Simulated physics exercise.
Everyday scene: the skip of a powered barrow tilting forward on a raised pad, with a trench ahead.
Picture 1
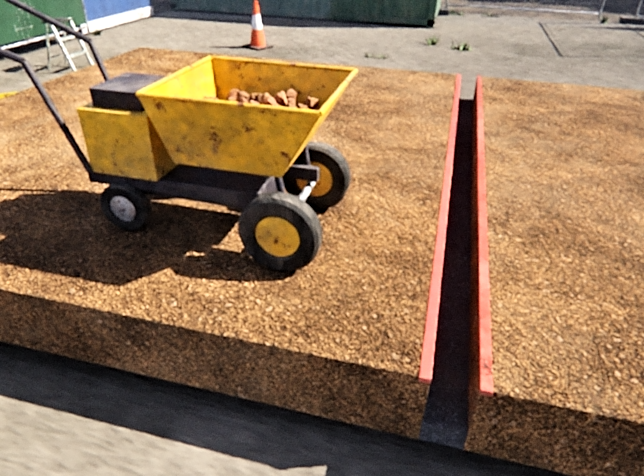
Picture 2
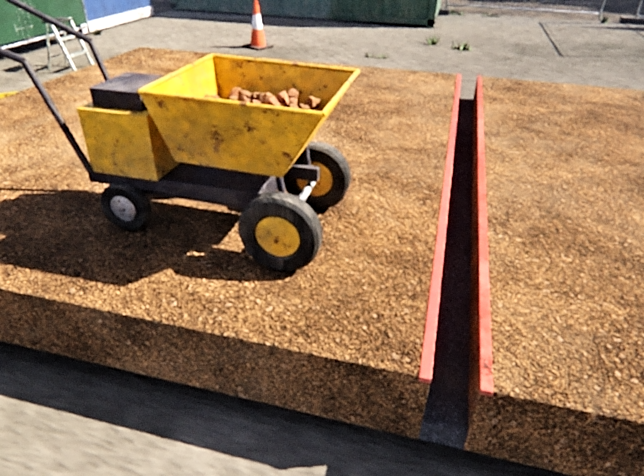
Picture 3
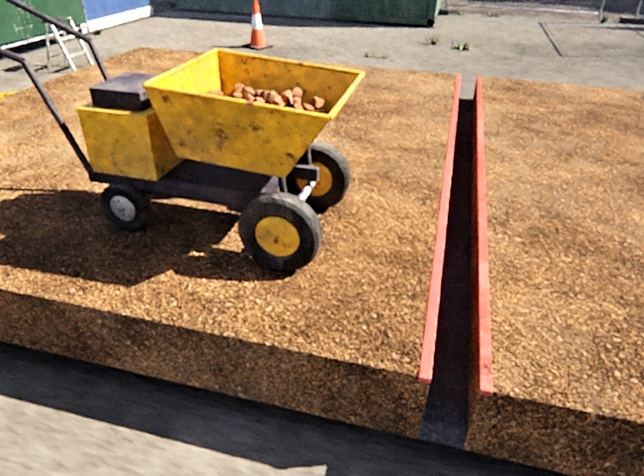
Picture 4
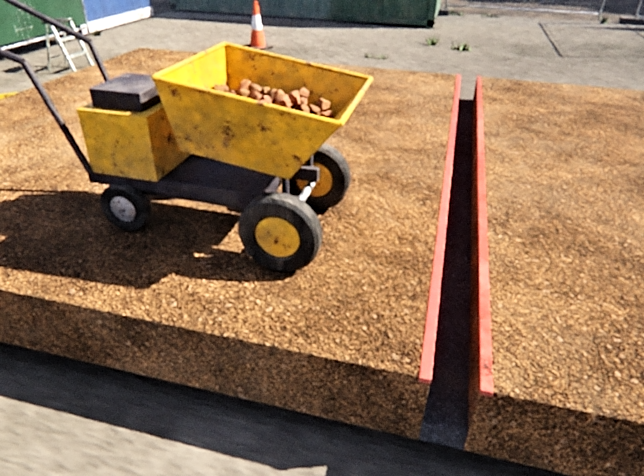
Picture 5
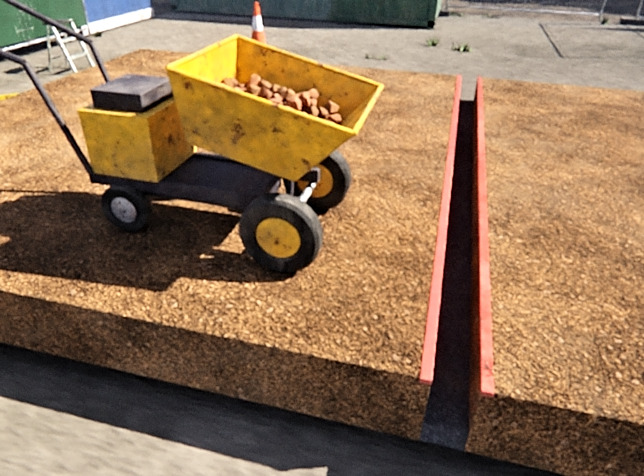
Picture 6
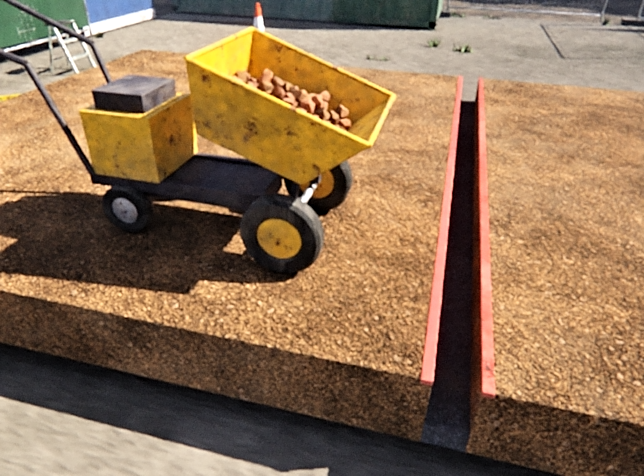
The yellow skip of a small wheeled barrow, holding brown lumps, starts level and tilts gradually forward to the right, its rear rising, while the wheels stay still on brown ground beside a narrow red-edged trench.
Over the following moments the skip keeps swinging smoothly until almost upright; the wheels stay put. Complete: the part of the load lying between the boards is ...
More than half.
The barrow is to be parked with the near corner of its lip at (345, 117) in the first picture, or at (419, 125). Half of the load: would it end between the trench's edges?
Stop 1: Beyond half. Stop 2: Short of half.
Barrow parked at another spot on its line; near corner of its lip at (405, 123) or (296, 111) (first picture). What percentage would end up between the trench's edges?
Near 0 % and 40 %.
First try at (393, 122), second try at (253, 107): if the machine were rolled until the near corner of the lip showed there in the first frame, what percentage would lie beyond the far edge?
Position 1: Near 80 %; position 2: Near 0 %.
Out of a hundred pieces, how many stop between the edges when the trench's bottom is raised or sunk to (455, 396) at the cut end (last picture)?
I'd say around 40 in a hundred.
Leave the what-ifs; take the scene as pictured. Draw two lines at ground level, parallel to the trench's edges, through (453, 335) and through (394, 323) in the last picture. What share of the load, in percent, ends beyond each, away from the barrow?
Result, first then second: 50 %, 100 %.
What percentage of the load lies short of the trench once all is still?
Close to 25 in a hundred.
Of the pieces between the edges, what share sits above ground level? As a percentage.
My figure is near 10 per cent.
Soon after the last picture, skip tipped steeply; all in the skip.
A little later, skip tipped right over; nearly all in the skip; a small part short of the trench; a stray few in or heaped over the trench.
Later still, skip tipped right over; about a third in the skip; a small part short of the trench; about half in or heaped over the trench; a small part beyond it.
By the end, skip tipped right over; about a quarter short of the trench; about two thirds in or heaped over the trench; a small part beyond it.
